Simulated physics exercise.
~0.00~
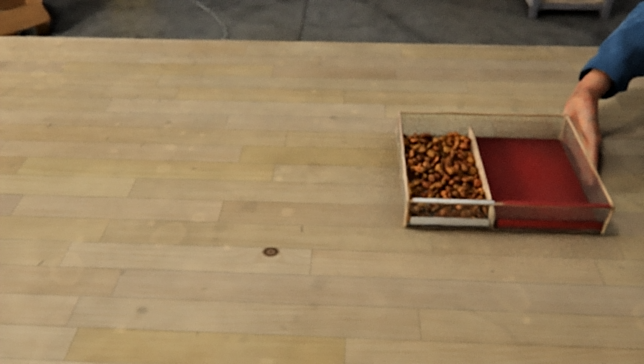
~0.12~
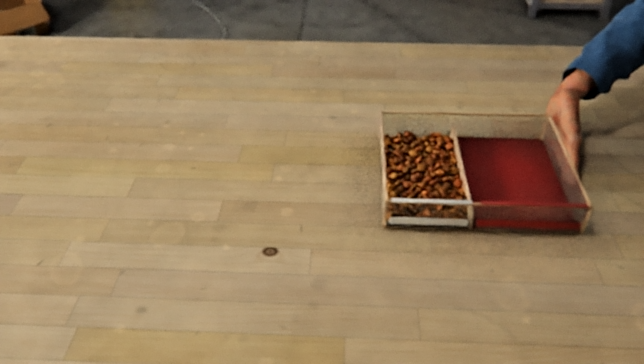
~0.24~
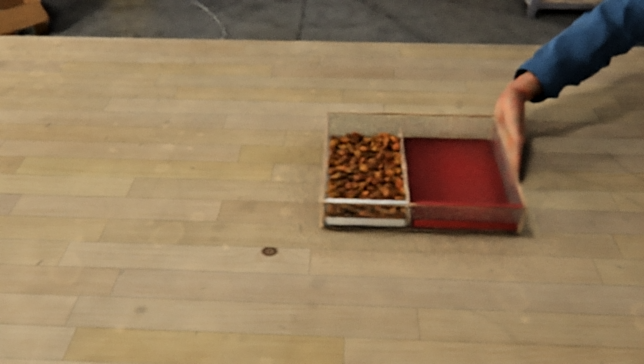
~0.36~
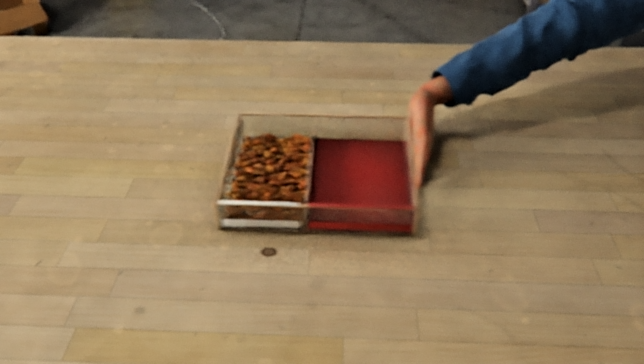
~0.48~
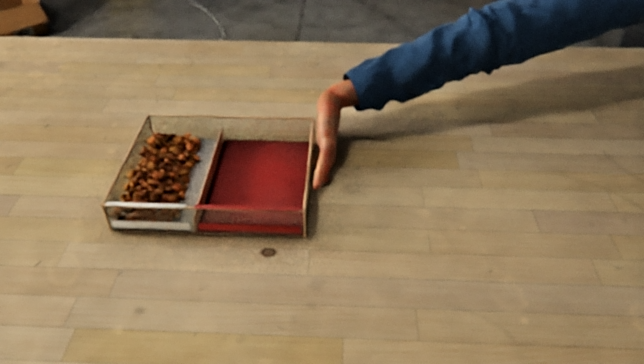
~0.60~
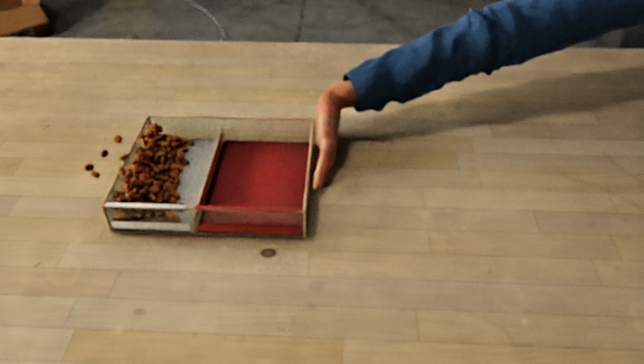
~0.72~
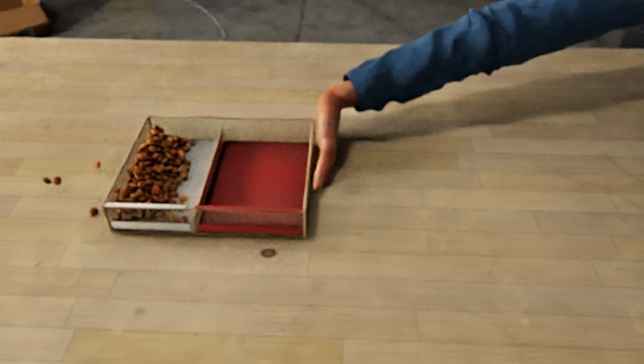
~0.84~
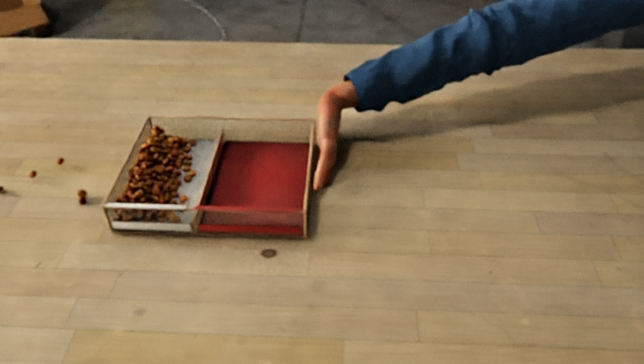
On a wooden tabletop, a hand slides a divided tray left and stops, brown pieces piling leftward and a few spilling out.
